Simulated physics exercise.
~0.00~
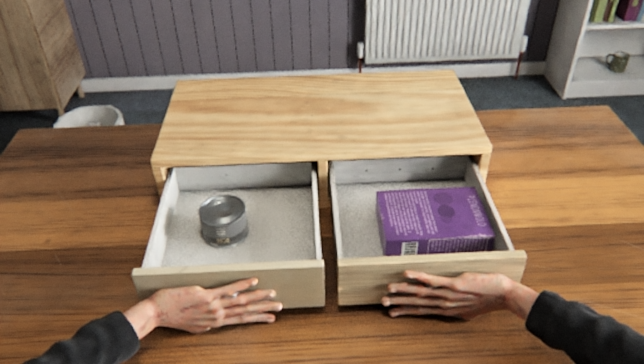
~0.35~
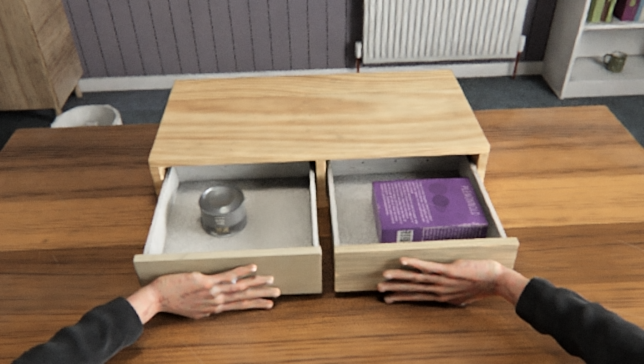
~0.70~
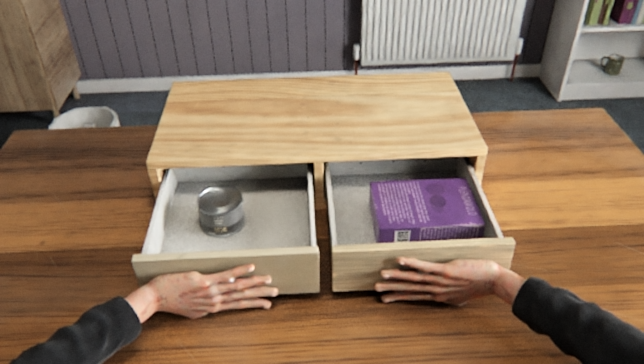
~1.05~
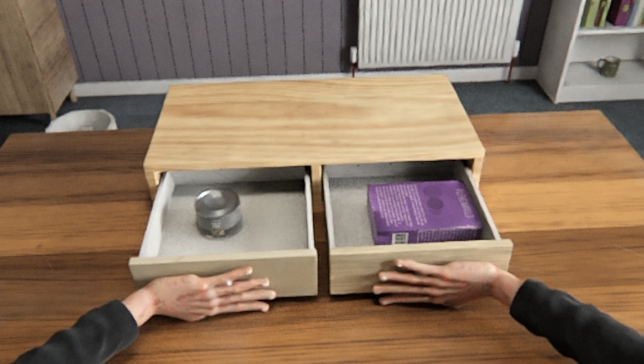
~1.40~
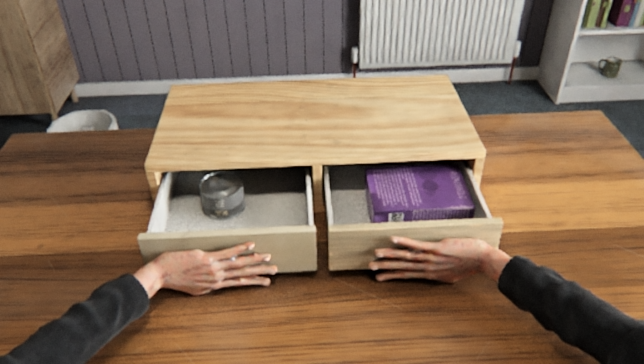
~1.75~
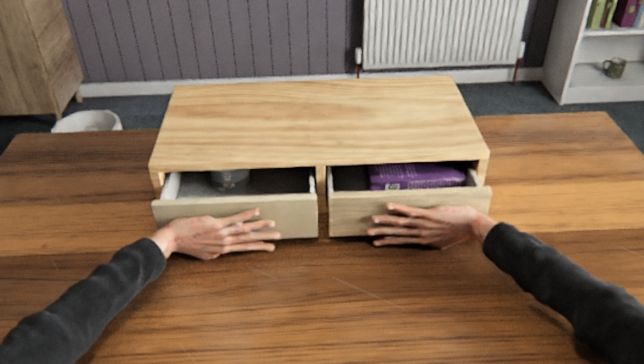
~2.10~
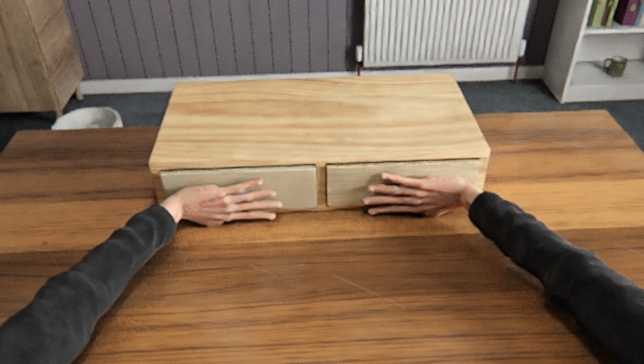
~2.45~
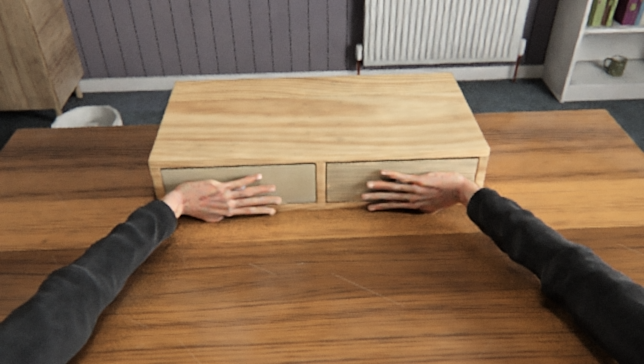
Two pale wooden drawers stand open side by side in a low chest on a brown wooden table, seen from above and in front by a slightly swaying camera. A round grey tin sits in the left drawer and a purple packet lies in the right, with a white radiator and shelves behind. Two hands in dark sleeves rest against the drawer fronts, barely moving at first. Then they push both drawers inward together, and the tin and packet slide from view beneath the chest top. Both drawers close flush, with the hands still resting on their fronts.
